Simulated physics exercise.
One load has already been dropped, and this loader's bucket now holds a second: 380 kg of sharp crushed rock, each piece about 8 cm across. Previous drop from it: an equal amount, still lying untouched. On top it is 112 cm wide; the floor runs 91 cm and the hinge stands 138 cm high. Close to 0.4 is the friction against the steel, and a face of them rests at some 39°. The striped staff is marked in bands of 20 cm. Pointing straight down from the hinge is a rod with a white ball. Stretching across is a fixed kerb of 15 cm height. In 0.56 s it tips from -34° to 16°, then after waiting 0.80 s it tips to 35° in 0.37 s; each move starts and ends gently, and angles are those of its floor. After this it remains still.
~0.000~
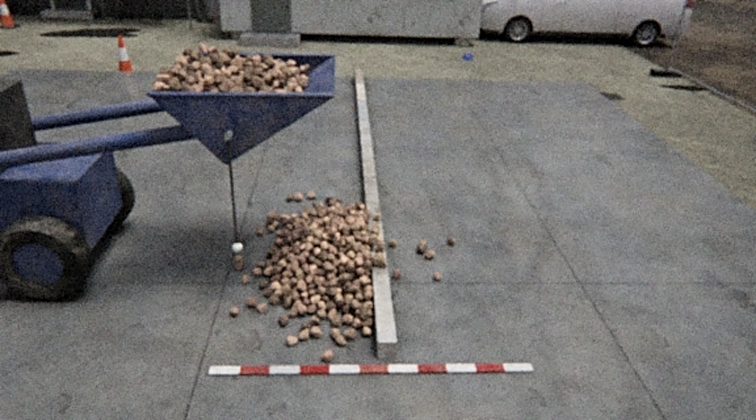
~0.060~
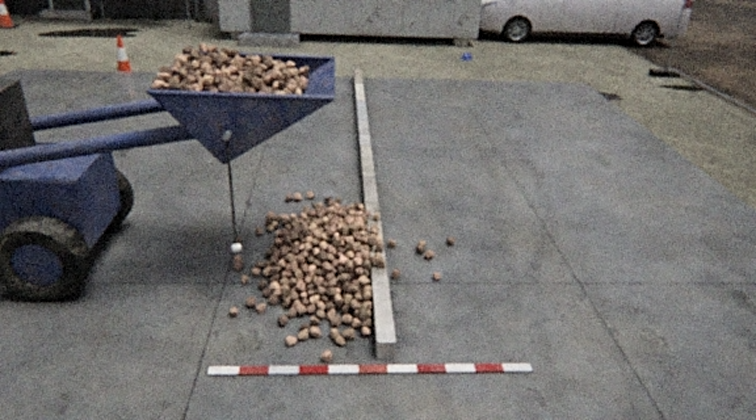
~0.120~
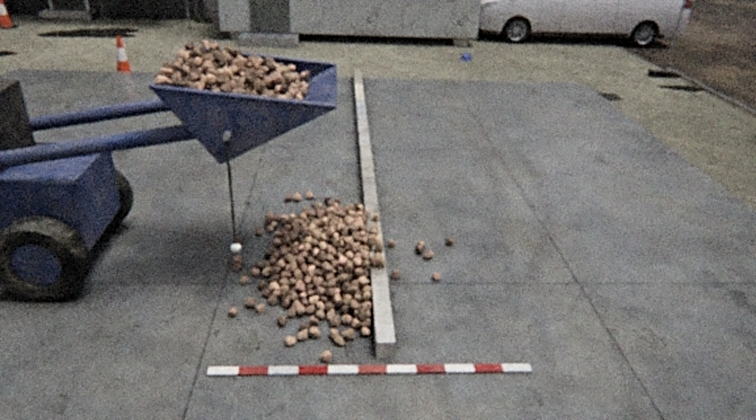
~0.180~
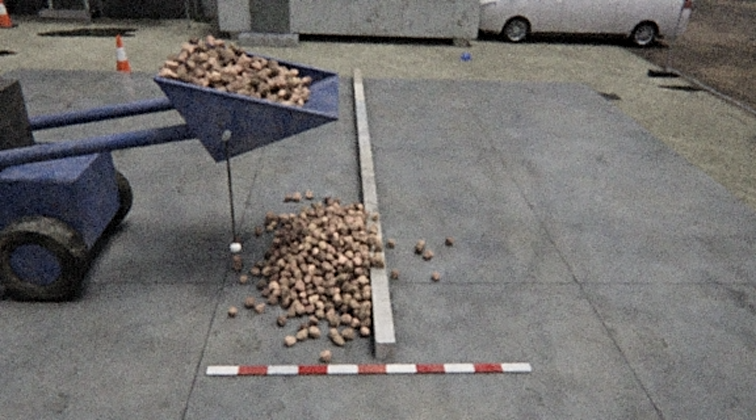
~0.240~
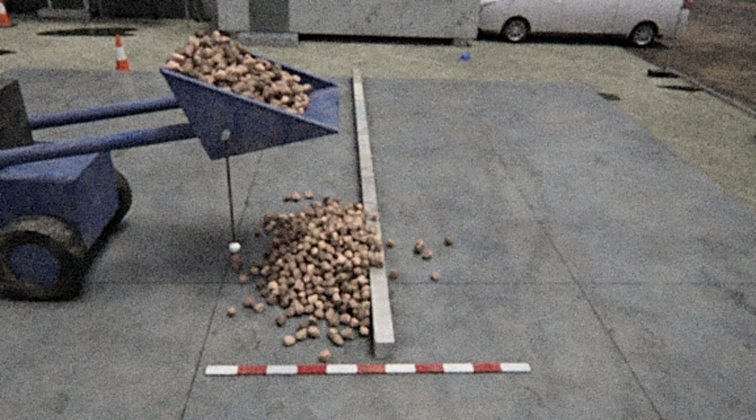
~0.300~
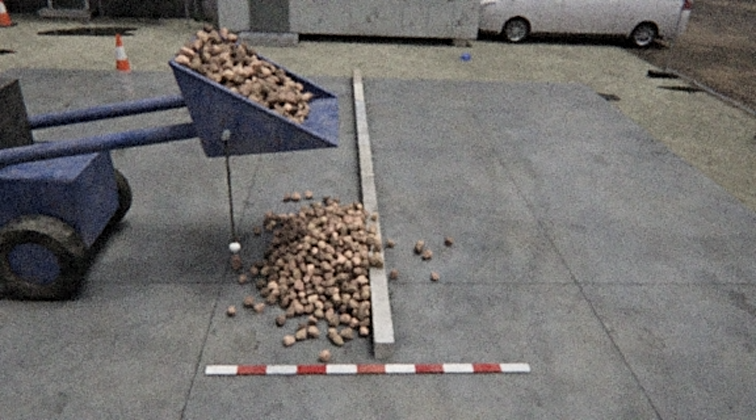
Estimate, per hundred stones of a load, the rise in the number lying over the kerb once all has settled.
Roughly 41 more per hundred.
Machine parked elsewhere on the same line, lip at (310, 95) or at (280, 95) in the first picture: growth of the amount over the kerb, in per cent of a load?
Case one about 10 %, case two about 0 %.
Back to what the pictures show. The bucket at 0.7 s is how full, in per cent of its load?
Still inside: Some 100 %.
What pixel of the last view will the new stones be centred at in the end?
Middle: Approx. (367, 242) px.
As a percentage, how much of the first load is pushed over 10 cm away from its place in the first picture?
I'd put it at about 0 per cent.
After 0.4 s the floor is at 8°; in per cent of one load, 100 in the bucket, 99 on this side of the kerb, 1 over the kerb; the foremost stones are at (414, 252).
After 0.7 s the floor is at 16°; in per cent of one load, 100 in the bucket, 99 on this side of the kerb, 1 over the kerb; the foremost stones are at (414, 252).
After 2.2 s the floor is at 35°; in per cent of one load, 28 in the bucket, 157 on this side of the kerb, 15 over the kerb; the foremost stones are at (474, 256).
After 4.8 s the floor is at 35°; in per cent of one load, 0 in the bucket, 158 on this side of the kerb, 42 over the kerb; the foremost stones are at (486, 259). Net gain over the kerb, 41.
